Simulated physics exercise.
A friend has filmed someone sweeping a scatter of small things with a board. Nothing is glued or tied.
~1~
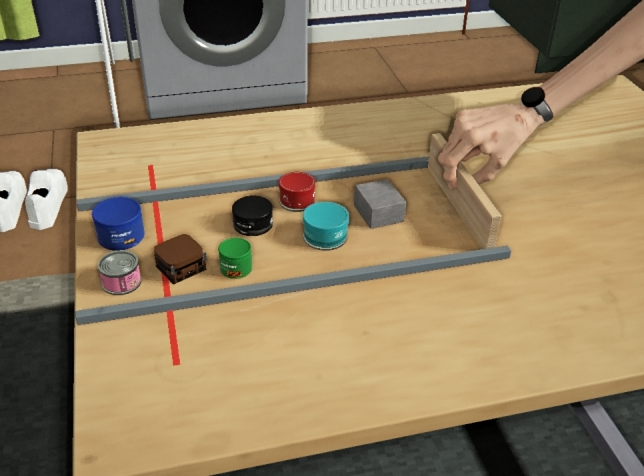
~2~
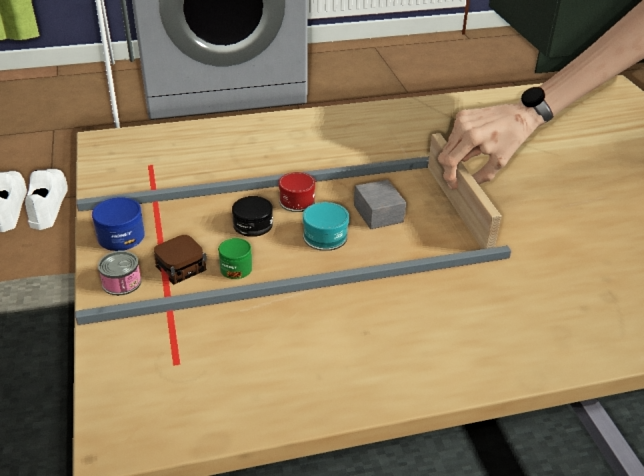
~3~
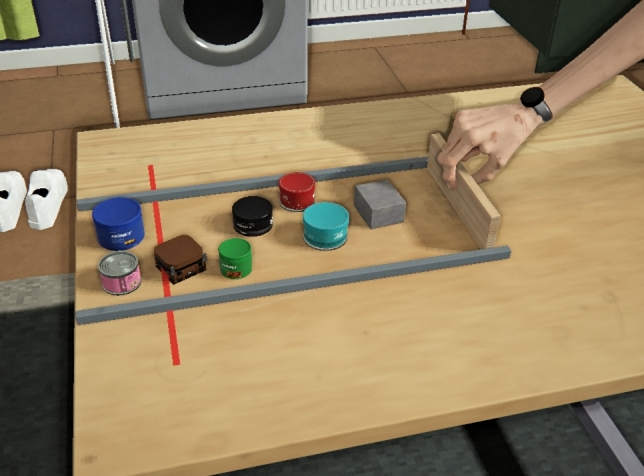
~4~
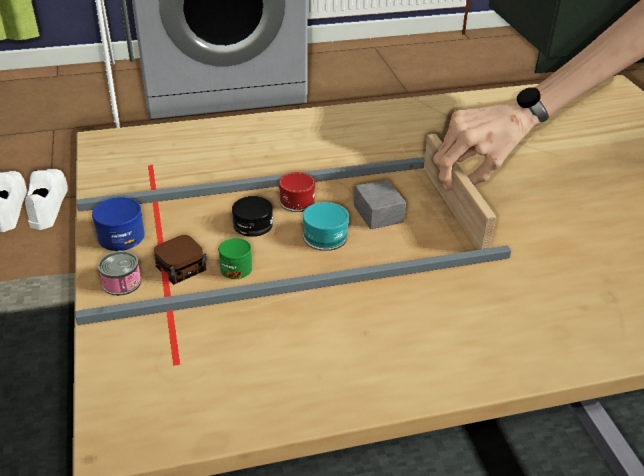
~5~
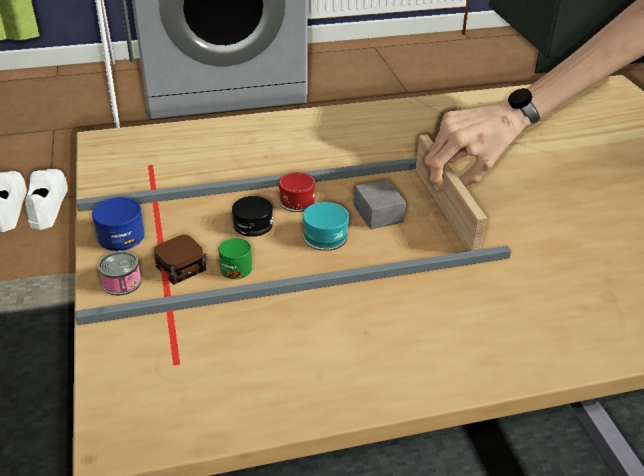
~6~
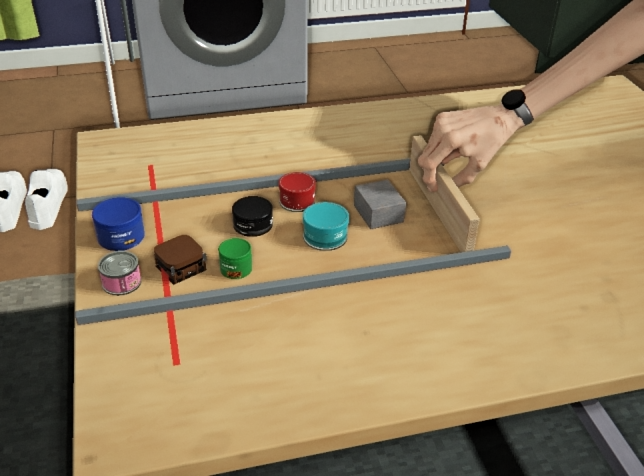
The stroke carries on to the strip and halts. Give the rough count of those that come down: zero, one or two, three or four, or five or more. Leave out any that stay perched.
The number that fall off is one or two.
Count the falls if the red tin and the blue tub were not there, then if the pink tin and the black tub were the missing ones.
It would be 1 and 0.
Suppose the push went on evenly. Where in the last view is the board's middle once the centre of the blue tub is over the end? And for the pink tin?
Near (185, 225) and (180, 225).
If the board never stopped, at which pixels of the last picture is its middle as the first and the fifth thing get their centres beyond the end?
First at (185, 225), next at (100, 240).
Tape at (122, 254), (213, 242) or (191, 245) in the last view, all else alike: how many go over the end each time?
Down on the floor: 4, 0 and 0.
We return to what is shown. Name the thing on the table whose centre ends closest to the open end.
Foremost is the brown case.
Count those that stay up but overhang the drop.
It comes to 1.
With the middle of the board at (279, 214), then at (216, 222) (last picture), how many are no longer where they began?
5 and 8.
Early on, none off yet; pink tin at rest near (120, 273); blue tub at rest near (119, 224); brown case at rest near (180, 260).
Finally, the number that fall off is one or two; lost, blue tub and pink tin.
